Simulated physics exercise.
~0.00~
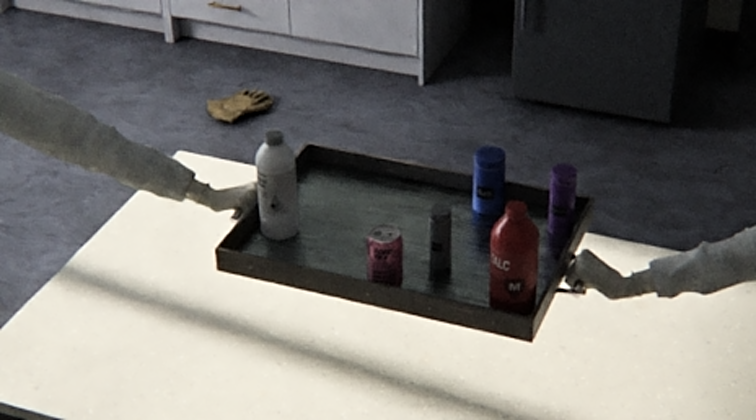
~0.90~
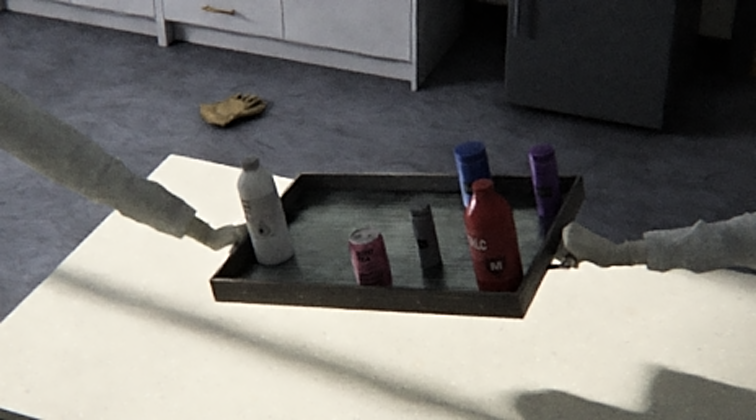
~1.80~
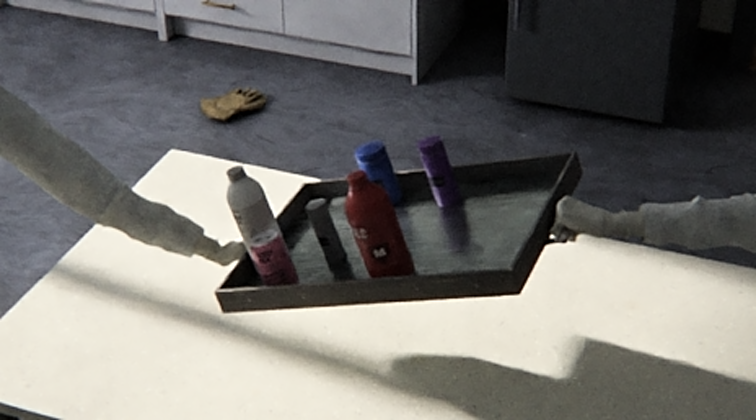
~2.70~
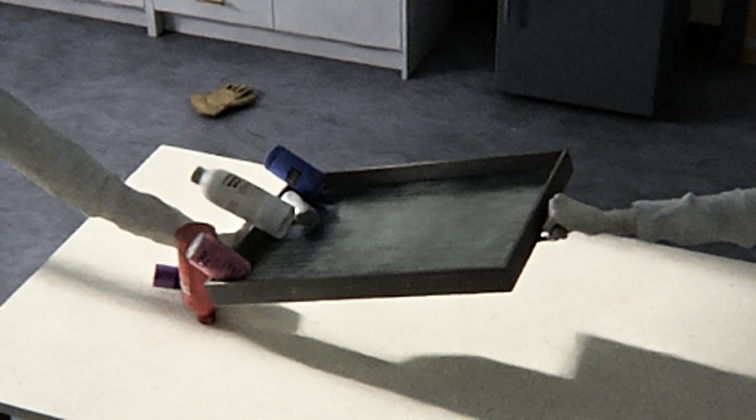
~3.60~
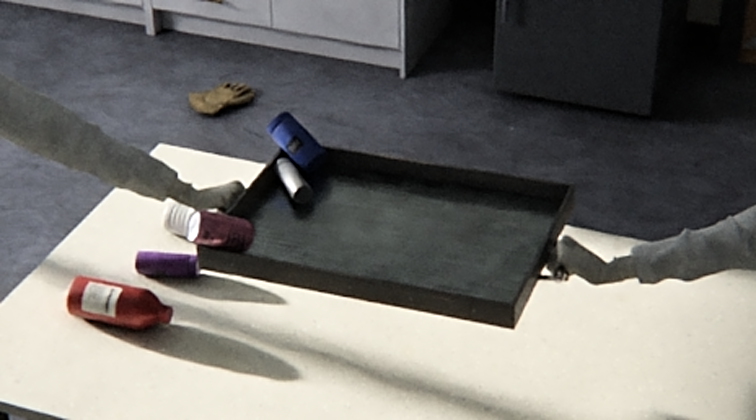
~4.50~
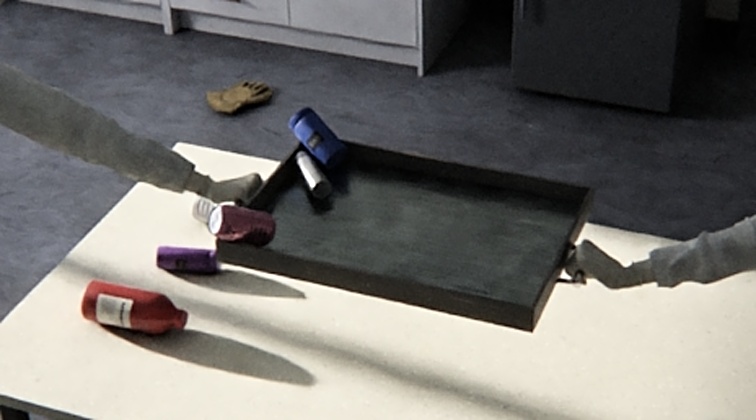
In a dim kitchen seen from above, two gloved hands hold a dark rimmed tray over a pale table, with a tan glove on the floor behind. A white bottle and pink can stand toward the left, a small grey shaker mid-tray, and blue, red and purple containers toward the right. The left side dips, and the items lean and slide left. They topple against the low rim, and the red bottle and purple shaker tumble off. The tray levels, leaving them on the table, with the blue jar, grey shaker, pink can and white bottle lying around its left edge.
